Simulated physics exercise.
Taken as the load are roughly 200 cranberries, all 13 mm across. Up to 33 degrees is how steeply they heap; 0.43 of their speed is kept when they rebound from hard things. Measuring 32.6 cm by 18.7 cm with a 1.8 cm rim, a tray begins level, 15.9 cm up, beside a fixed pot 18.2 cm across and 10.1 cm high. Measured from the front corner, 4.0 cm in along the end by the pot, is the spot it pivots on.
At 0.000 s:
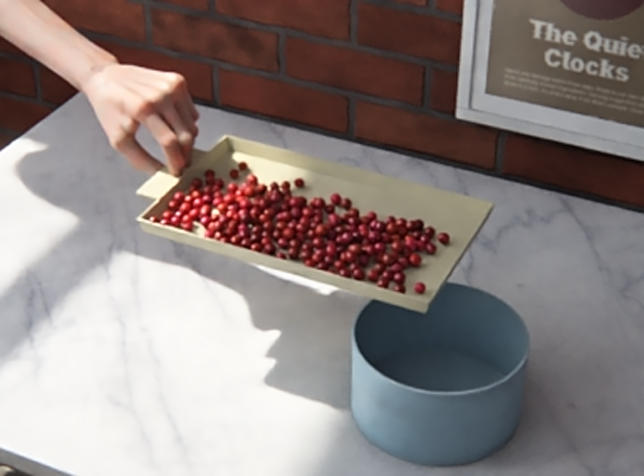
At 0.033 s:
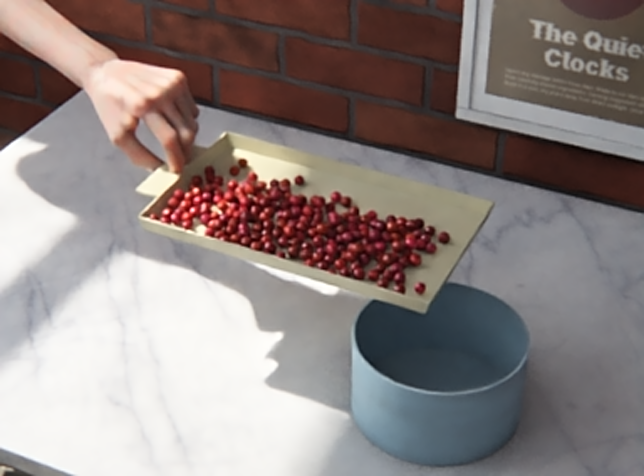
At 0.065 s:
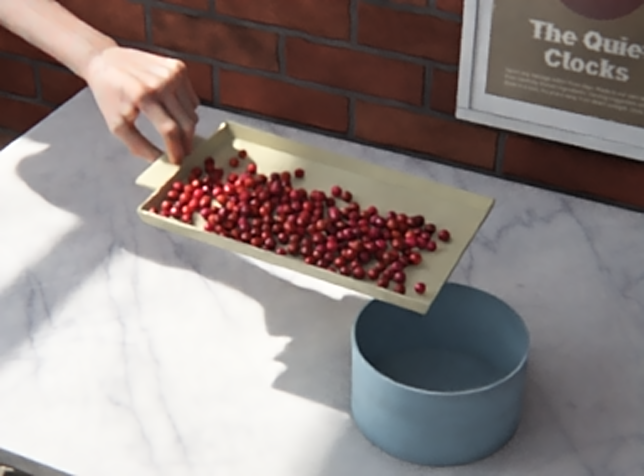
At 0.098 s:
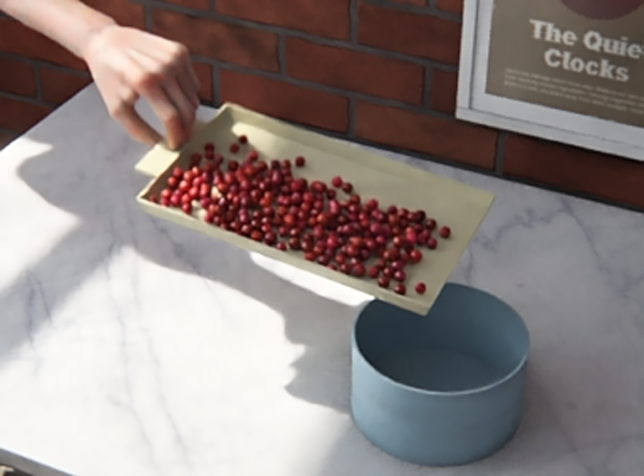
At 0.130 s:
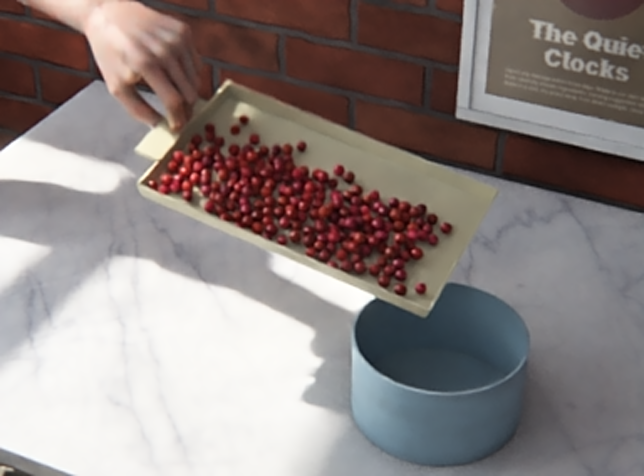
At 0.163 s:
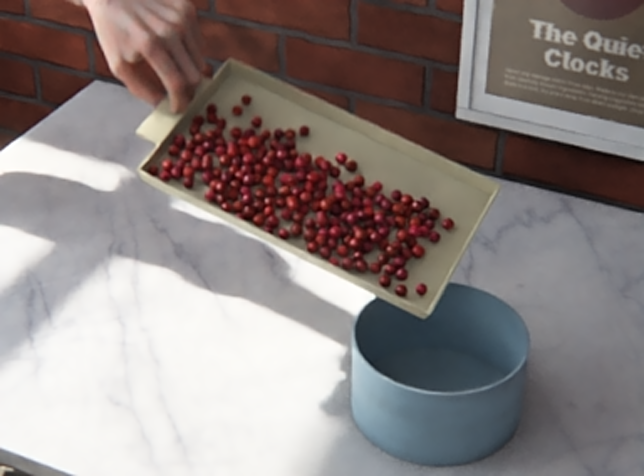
On a white marble counter against a red brick wall, seen from above at an angle, sunlight and shadows lie across the surface. A hand at the left holds a pale yellow-beige tray of red cranberries above and beside a round blue pot at the right, with a framed poster behind. The hand raises the tray's left end, slowly then faster, steepening its slant toward the right, while the berries shift little and the camera stays still.
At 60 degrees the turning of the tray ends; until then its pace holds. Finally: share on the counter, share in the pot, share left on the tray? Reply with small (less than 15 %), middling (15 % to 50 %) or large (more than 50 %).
Counter - middling, pot - middling, tray - middling.
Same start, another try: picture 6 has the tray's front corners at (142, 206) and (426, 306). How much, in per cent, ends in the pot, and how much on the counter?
You'd end with pot at 5 and counter at 5.
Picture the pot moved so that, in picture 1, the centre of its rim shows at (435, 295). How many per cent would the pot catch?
Roughly 0 per cent.
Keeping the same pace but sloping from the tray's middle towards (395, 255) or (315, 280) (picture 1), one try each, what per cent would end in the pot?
That would be close to 35 per cent, then close to 5 per cent.
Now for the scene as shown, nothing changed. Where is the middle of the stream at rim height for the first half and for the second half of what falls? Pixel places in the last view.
I'd mark about (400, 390) for the first half and about (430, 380) for the second.
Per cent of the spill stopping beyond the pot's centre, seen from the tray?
Some 60 per cent of the spill lies beyond the centre.
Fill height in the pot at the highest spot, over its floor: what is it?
Close to 2.5 cm up.
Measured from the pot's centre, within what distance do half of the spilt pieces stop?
18 cm.
After 0.29 s, tilt 43 degrees; the tray holds 100 %, the pot 0 %.
After 0.37 s, tilt 56 degrees; the tray holds 100 %, the pot 0 %.
Then, at 0.59 s, tilt 60 degrees; the tray holds 65 %, the pot 5 %.
In the end, at 1.6 s, counter 30 %, pot 30 %, tray 40 %.
